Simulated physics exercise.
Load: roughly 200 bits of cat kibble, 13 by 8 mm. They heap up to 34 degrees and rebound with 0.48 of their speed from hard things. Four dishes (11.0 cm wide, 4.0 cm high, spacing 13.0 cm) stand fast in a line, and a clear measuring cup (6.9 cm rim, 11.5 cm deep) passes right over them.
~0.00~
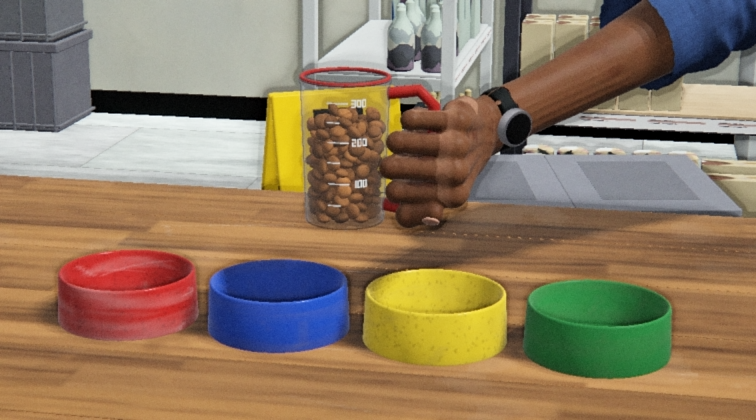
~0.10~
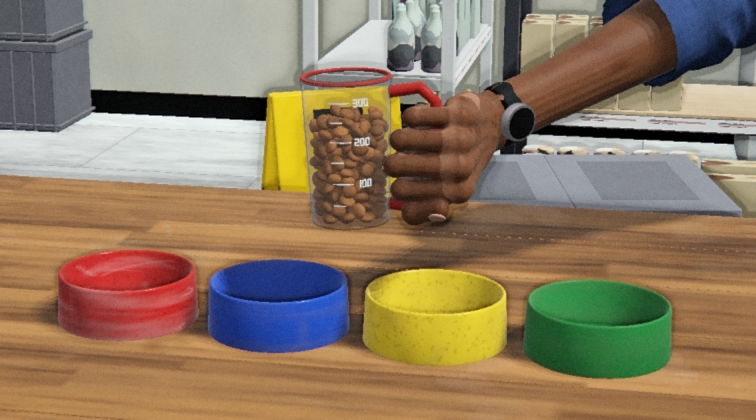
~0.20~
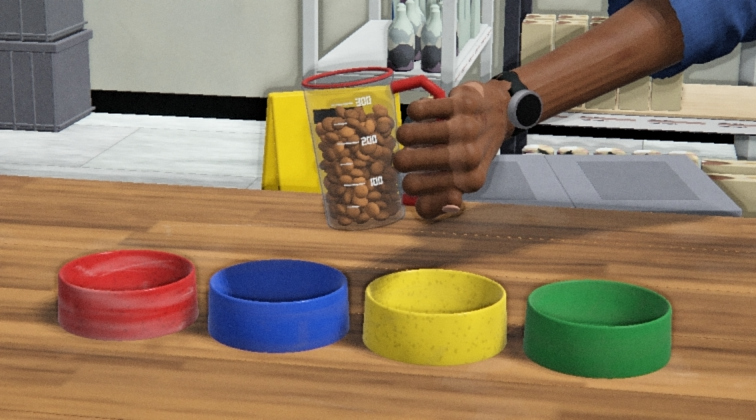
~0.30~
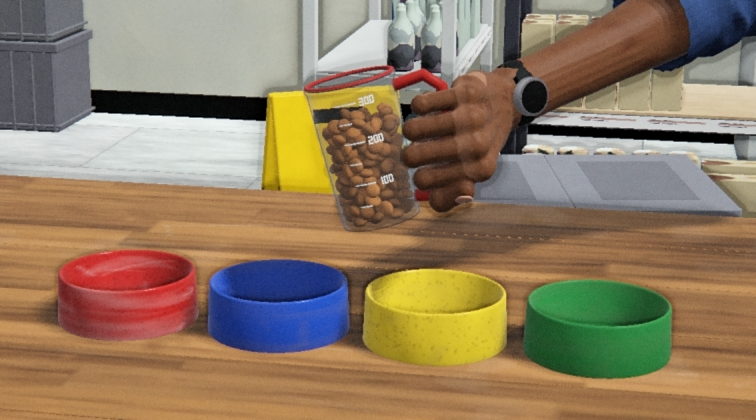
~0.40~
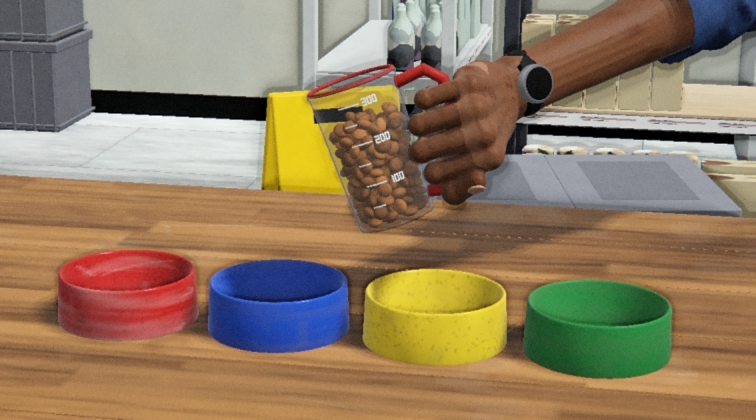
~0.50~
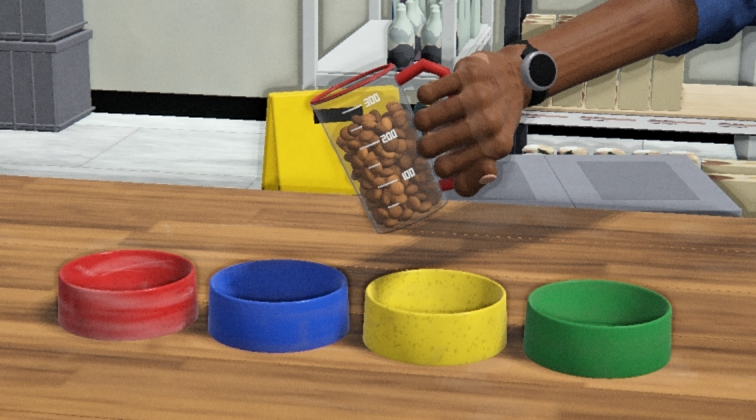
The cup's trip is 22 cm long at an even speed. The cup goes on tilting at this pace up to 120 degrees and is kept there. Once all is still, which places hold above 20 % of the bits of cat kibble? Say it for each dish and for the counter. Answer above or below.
Red below, blue below, green below, yellow above, counter below.
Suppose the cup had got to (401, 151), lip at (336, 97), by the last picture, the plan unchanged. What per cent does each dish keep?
Red 0; blue 0; green 50; yellow 0.
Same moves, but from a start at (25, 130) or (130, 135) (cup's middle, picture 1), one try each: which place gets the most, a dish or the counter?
The winner: Red; blue.
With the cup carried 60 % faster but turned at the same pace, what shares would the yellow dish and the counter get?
Then: Yellow 10, counter 40.
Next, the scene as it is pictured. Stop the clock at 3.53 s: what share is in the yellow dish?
Near 100 per cent so far.
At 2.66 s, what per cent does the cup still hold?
About 5 per cent.
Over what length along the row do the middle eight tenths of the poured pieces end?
Some 6 cm.
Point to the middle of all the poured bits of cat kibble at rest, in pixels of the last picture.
At about (444, 316).
Then, at 1.79 s, tilt 100 degrees; cup holds 100 %.
Then, at 2.66 s, tilt 120 degrees; cup holds 5 %, yellow 95 %.
After 3.53 s, tilt 120 degrees; cup holds 0 %, yellow 100 %.
In the end, at 3.8 s, red 0 %, blue 0 %, green 0 %, yellow 100 %, counter 0 %.
